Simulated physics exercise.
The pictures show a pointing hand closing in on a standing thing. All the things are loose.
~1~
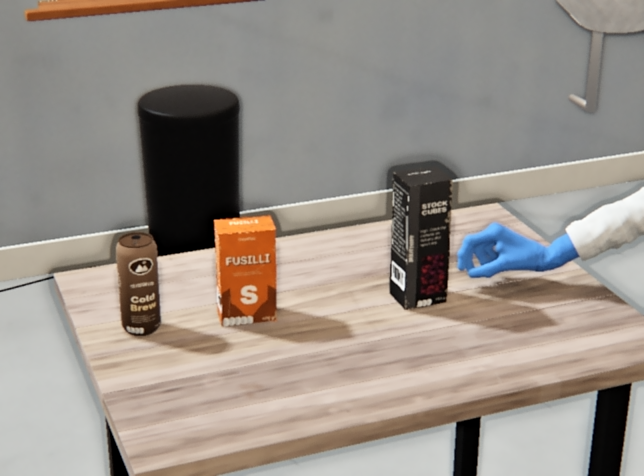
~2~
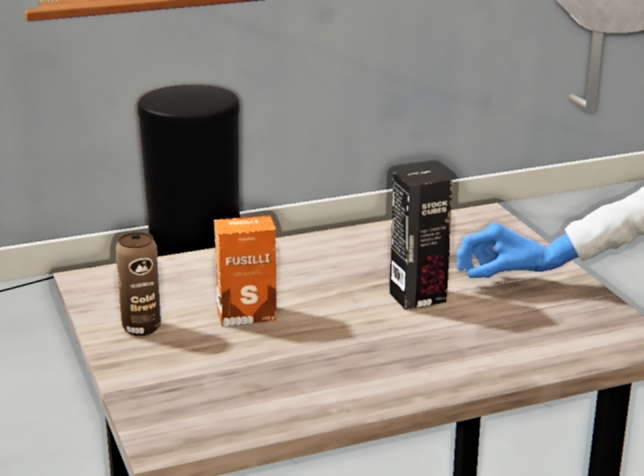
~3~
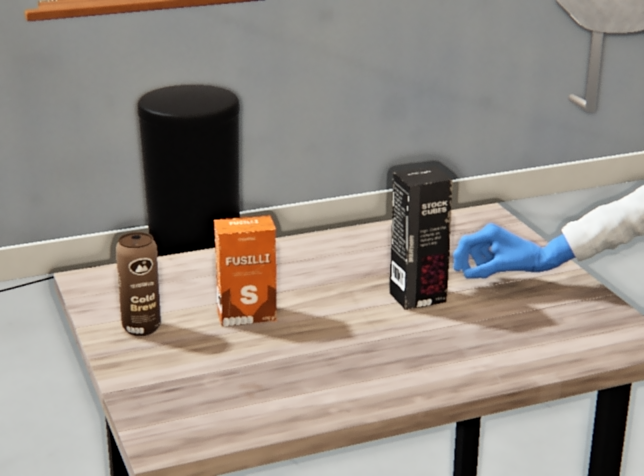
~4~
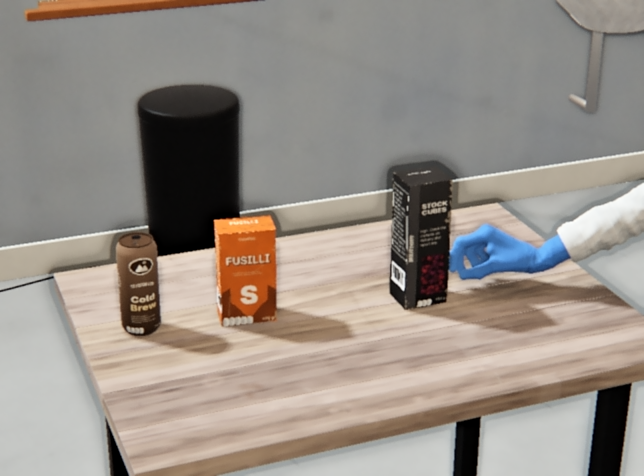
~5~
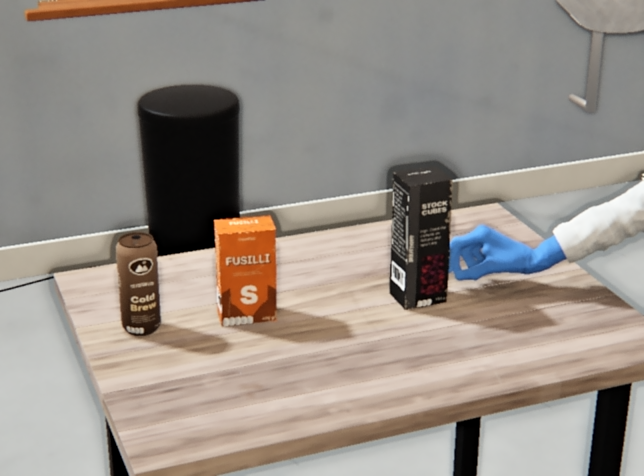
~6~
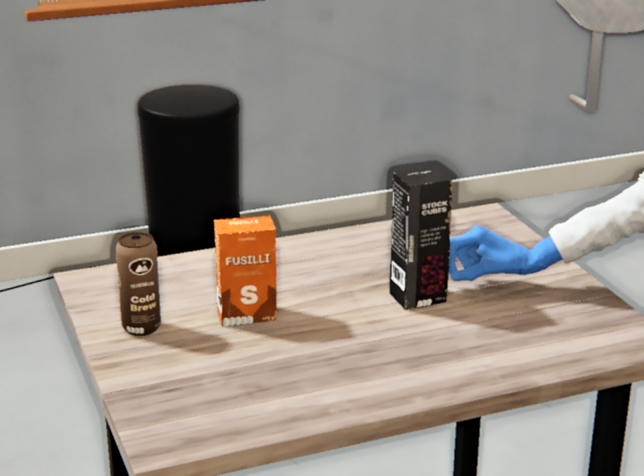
On a wood-topped table against a gray wall, a brown cold brew can, an orange fusilli box and a tall black carton stand in a loose row. A blue-gloved hand at the right edges slightly left toward the carton, closing the small gap, while the three items stay still.
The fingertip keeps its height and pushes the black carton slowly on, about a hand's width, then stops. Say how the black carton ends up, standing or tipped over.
The black carton stays upright.
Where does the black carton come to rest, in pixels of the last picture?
Around (354, 249).
Then, 0.50 s past the last view, black carton displaced a little near (405, 241).
Then, 1.00 s past the last view, black carton displaced about its own width near (383, 245).
Then, 1.50 s past the last view, black carton displaced about its own width near (361, 248).
Finally, moved from the start, black carton. Final places as the last picture's camera would see them, black carton near (354, 249).
